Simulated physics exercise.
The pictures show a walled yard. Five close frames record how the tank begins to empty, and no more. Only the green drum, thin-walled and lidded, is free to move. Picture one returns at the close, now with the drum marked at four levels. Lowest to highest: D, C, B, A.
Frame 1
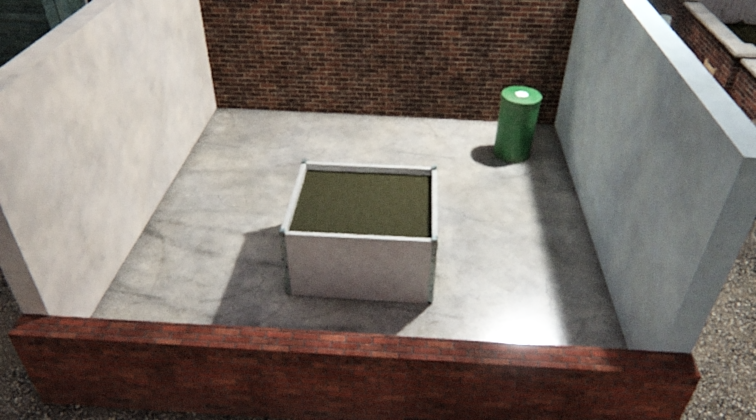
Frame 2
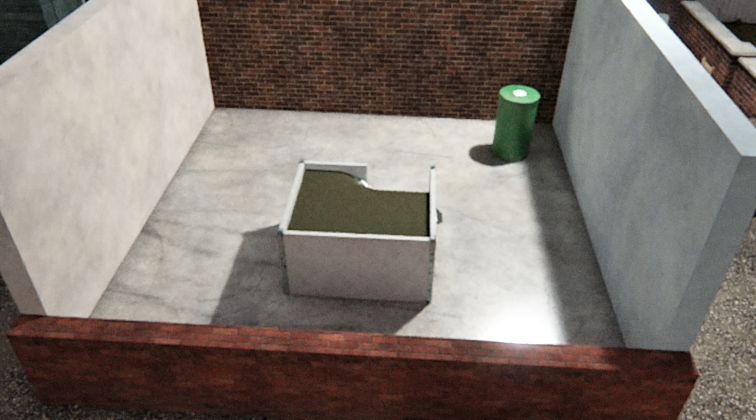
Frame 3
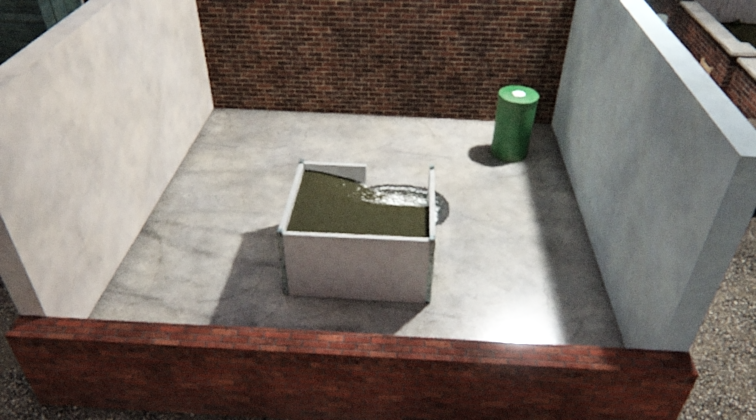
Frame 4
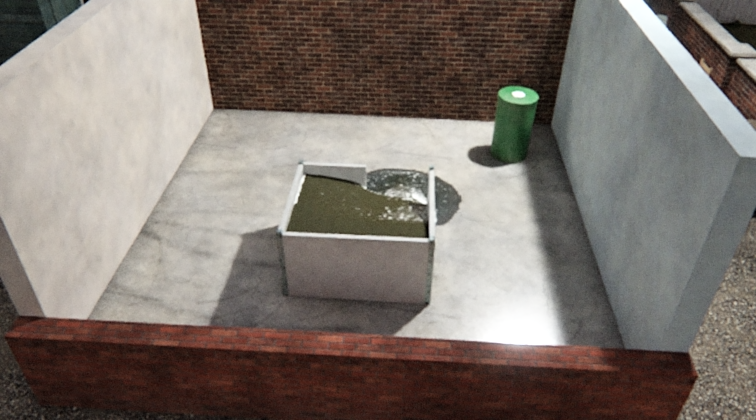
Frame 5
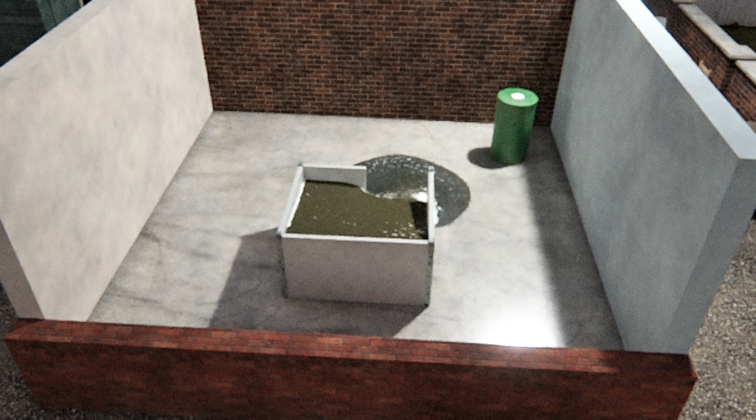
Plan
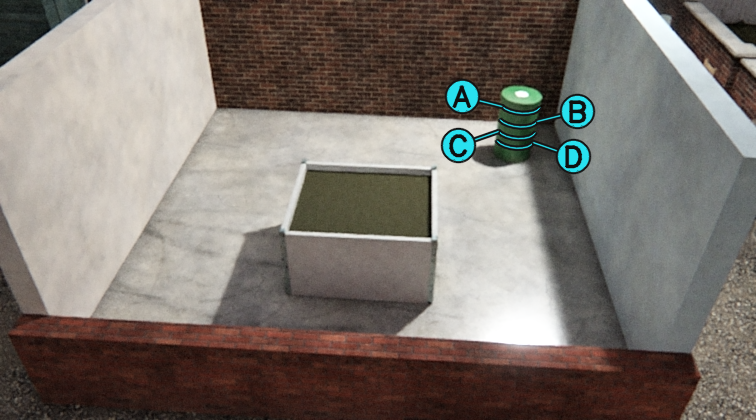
In a walled yard, part of the back wall of a square tank full of murky water disappeared, and water poured out through the gap and spread across the floor while a green drum stood still.
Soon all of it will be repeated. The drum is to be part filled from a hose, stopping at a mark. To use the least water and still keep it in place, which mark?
Level D.
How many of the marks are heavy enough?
All of the four.
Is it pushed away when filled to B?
No.
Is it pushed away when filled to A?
No, that is safe.
In cyan, A at (522, 113); B at (520, 126); C at (518, 138); D at (516, 148); from the bottom up D, C, B, A.
Choosing A, it does not move.
Choosing B, it does not move.
Choosing C, it does not move.
Choosing D, it does not move.
